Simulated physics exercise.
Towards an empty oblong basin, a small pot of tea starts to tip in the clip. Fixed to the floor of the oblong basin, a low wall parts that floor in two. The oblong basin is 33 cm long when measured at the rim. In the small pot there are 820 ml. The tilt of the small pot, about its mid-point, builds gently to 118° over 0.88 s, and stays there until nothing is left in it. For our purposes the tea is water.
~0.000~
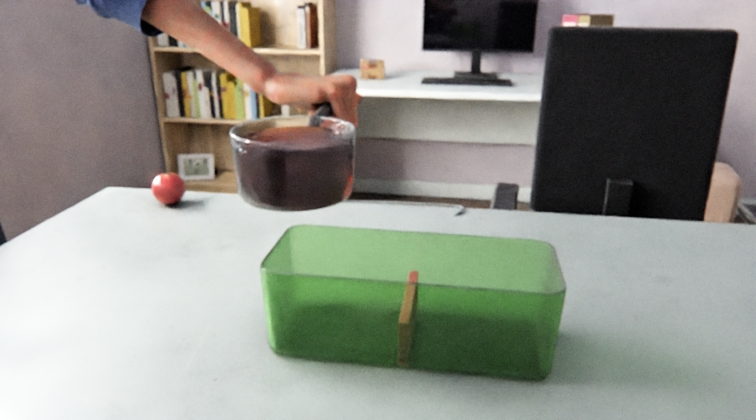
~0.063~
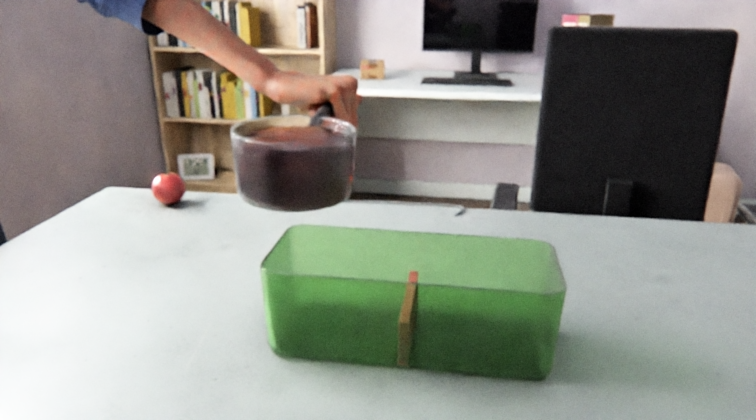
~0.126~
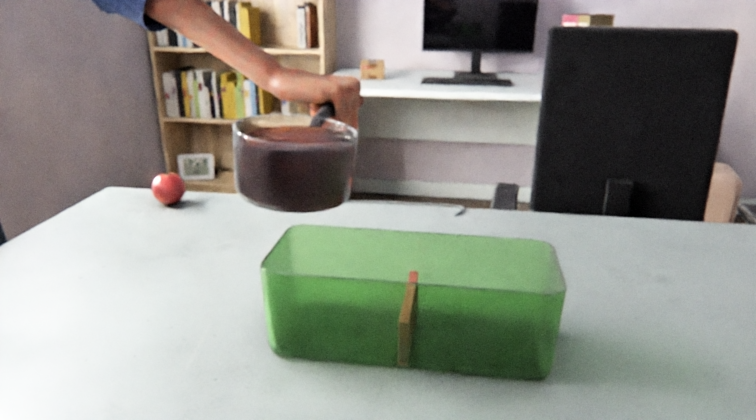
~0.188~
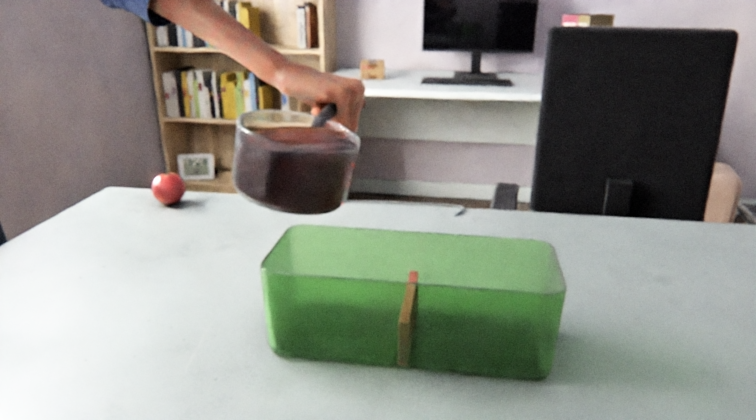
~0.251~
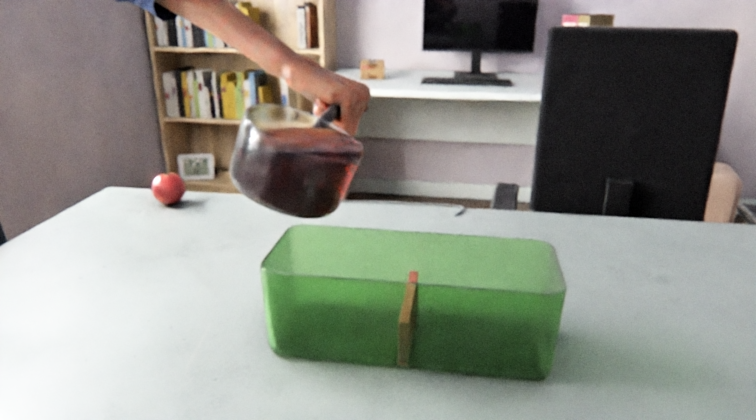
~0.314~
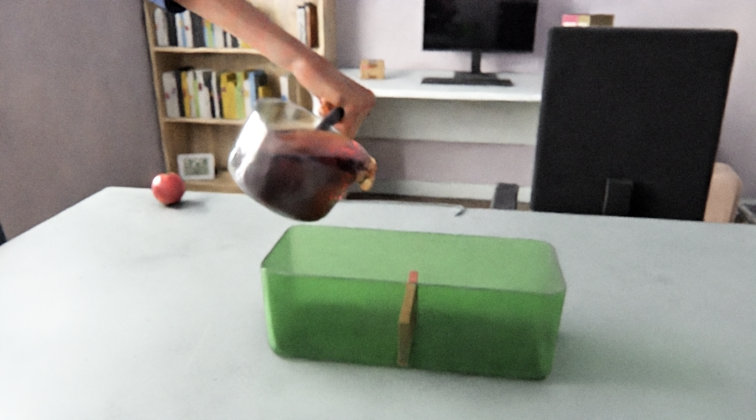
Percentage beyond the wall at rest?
29 per cent.
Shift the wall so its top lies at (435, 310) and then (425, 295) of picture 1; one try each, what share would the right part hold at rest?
Roughly 10 per cent, then 10 per cent.
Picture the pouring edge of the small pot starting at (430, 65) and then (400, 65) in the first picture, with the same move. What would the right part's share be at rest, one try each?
It comes to 95 per cent, and then 80 per cent.
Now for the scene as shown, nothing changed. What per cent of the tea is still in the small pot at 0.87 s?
What remains is about 2 percent of it all.
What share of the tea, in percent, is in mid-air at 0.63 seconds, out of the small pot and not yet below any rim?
At that moment, about 28 percent.
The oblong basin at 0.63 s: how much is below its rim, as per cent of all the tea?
Estimate - around 50 in a hundred parts.
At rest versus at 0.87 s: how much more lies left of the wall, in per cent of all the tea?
Around 7 in a hundred.
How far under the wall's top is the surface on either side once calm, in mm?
Near 28 mm for the left and near 46 mm for the right.
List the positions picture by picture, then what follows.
The first picture shows tilt 0°; pouring edge (353, 133); surface from (240, 136) to (352, 141); the oblong basin's rim runs from (275, 247) to (558, 267); the wall's top is at (410, 295).
The second picture shows tilt 1°; pouring edge (354, 135); surface from (241, 136) to (352, 141).
The third picture shows tilt 6°; pouring edge (356, 140); surface from (243, 135) to (354, 143).
The fourth picture shows tilt 13°; pouring edge (358, 147); surface from (244, 136) to (357, 144).
The fifth picture shows tilt 22°; pouring edge (360, 158); surface from (243, 137) to (359, 150); 2 per cent is over the edge.
The sixth picture shows tilt 33°; pouring edge (360, 171); surface from (241, 140) to (357, 159); 7 per cent is over the edge.
After 0.63 s the tilt is 97° and 23 per cent is still to pour, 26 is left of the wall and 24 right of it.
After 0.87 s the tilt is 118° and 2 per cent is still to pour, 62 is left of the wall and 28 right of it.
After 1.11 s the tilt is 118° and 0 per cent is still to pour, 68 is left of the wall and 29 right of it.
After 1.38 s the tilt is 118° and 0 per cent is still to pour, 68 is left of the wall and 29 right of it.
In the end 68 per cent lies left of the wall, 29 right of it and 3 outside.
